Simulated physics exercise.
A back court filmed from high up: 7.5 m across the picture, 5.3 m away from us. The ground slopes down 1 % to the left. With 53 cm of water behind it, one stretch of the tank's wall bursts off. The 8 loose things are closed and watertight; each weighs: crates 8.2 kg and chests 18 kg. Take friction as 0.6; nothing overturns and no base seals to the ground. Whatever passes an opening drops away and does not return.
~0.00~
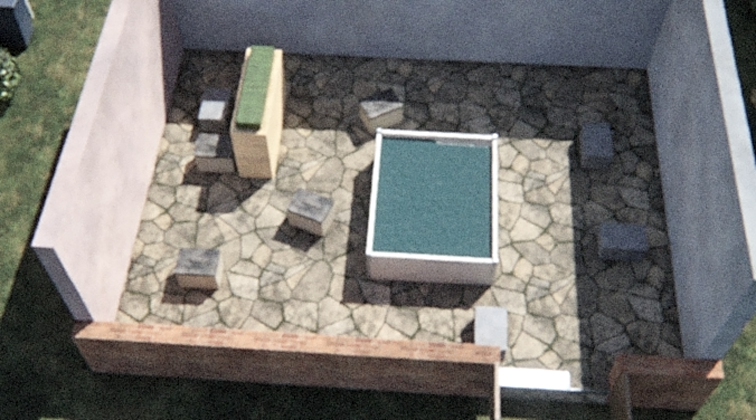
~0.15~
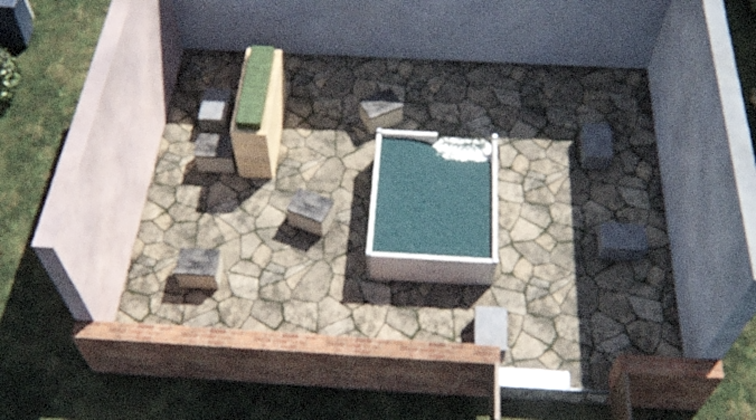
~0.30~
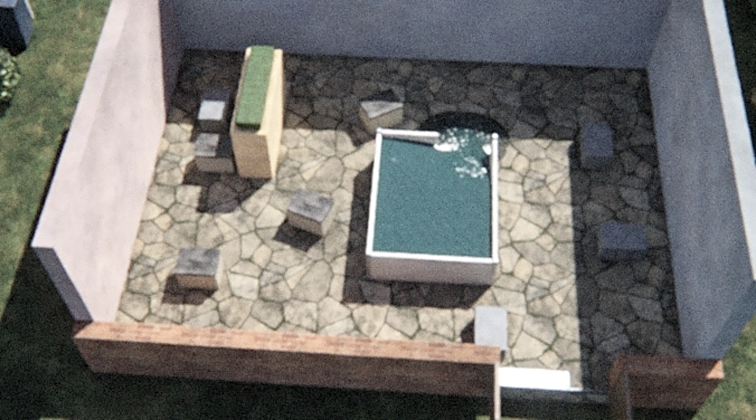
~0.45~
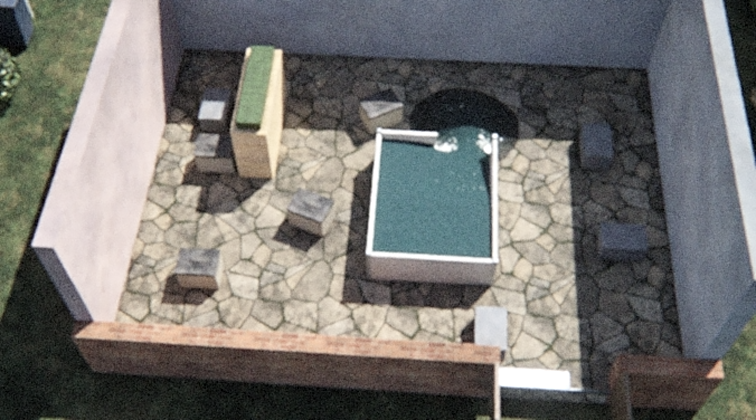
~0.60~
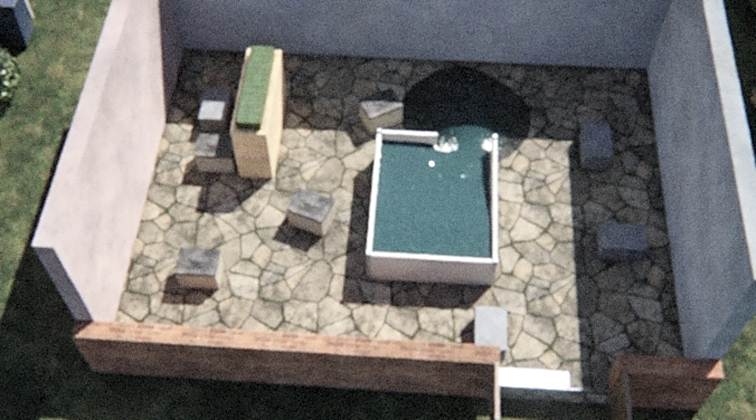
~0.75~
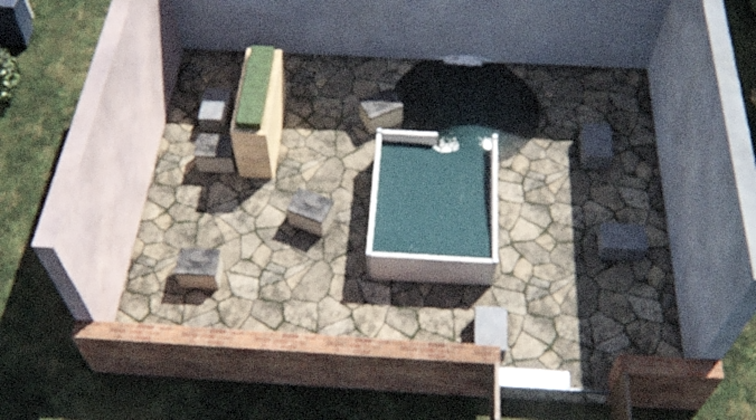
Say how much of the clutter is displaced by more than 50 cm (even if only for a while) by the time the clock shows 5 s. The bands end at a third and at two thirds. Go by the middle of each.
It is not even a third.
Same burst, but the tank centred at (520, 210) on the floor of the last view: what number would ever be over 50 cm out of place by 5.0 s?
Then 2.
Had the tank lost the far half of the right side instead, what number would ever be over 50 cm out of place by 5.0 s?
Then 3.
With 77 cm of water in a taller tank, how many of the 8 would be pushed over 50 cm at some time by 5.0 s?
In that case 2 of them.
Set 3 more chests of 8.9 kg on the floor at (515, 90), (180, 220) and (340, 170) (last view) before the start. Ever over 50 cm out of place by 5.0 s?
In that order: Over, less, under.
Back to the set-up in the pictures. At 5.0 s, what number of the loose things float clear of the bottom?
At that moment 0.
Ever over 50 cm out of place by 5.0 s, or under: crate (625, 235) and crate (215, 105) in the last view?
In turn: Over, short of it.
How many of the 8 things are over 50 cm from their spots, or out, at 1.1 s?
0 of them.
After 1.1 s 0 of 8 are over 50 cm from their spots; 0 afloat.
After 2.2 s 0 of 8 are over 50 cm from their spots; 0 afloat.
After 3.5 s 0 of 8 are over 50 cm from their spots; 0 afloat.
After 5.0 s 2 of 8 are over 50 cm from their spots, and 2 have been at some point; 0 afloat.
